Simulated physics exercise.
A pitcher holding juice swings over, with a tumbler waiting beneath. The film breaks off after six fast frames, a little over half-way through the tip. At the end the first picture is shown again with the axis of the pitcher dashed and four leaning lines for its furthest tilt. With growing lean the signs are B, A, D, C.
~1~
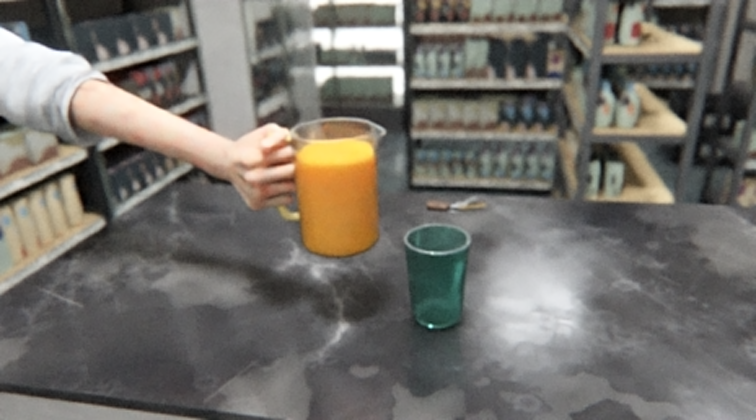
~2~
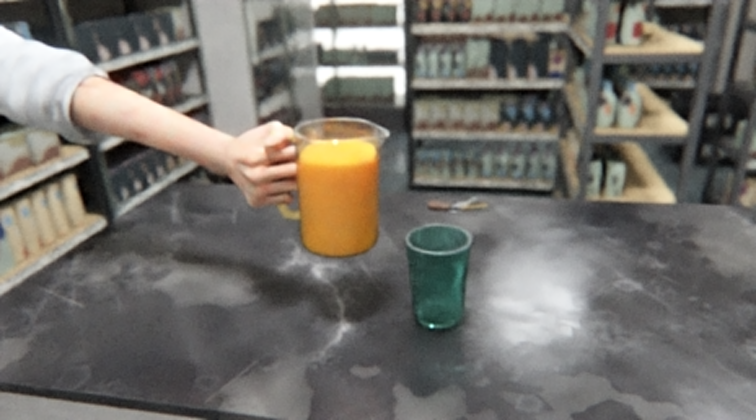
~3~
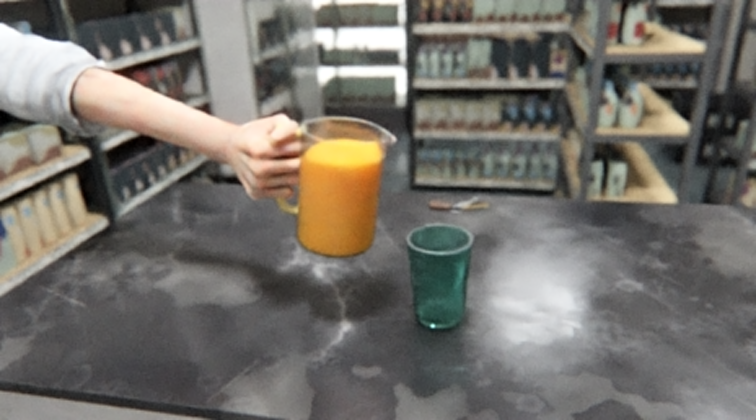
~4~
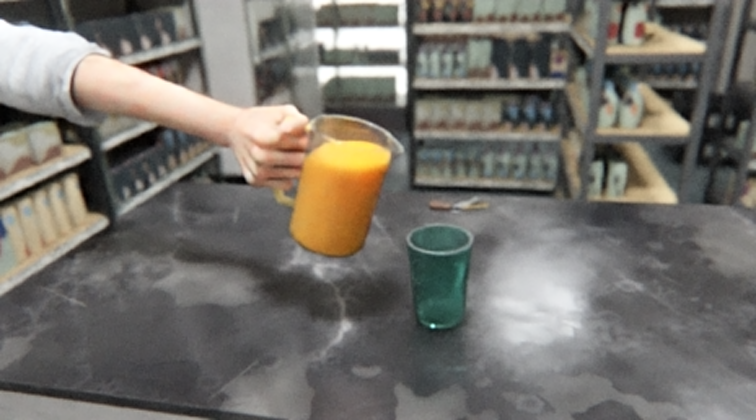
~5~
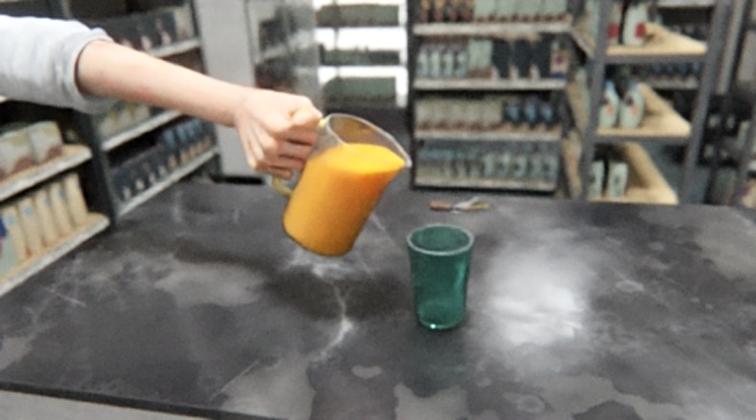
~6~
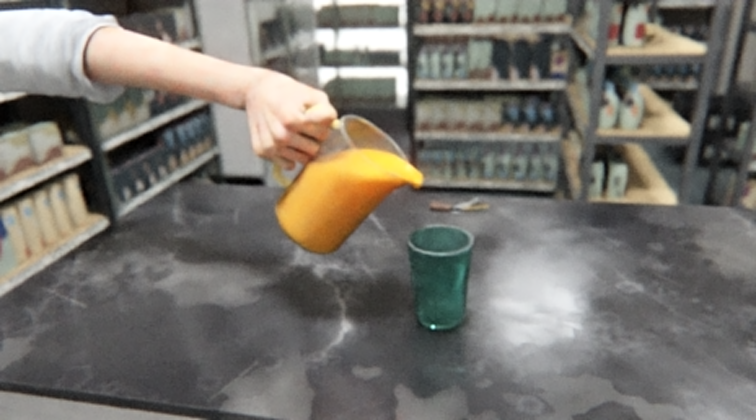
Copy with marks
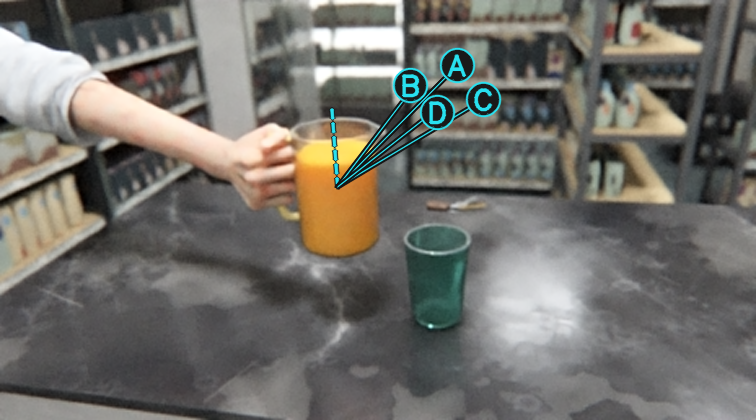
In a shop-like room lined with stocked shelves, a still camera looks slightly down across a dark, marbled tabletop. A hand in a light grey sleeve reaches in from the left, holding a clear pitcher of orange juice above and left of an empty green tumbler. The hand keeps the pitcher nearly upright at first, then tilts it steadily rightward until juice just slips over its lip.
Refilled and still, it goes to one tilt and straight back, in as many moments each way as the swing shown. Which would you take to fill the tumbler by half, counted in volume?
C.
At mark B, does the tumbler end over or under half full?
Under half.
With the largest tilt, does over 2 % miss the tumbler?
No.
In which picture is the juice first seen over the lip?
Picture 6.
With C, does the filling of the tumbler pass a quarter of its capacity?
Yes, clearly.
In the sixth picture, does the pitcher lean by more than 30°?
Yes.
In cyan, A at (445, 77); B at (402, 101); C at (469, 108); D at (422, 120).
For mark A, the tumbler ends with about 22 % of what it can hold.
For mark B, the tumbler ends with about 12 % of what it can hold.
For mark C, the tumbler ends with about 50 % of what it can hold.
For mark D, the tumbler ends with about 34 % of what it can hold.
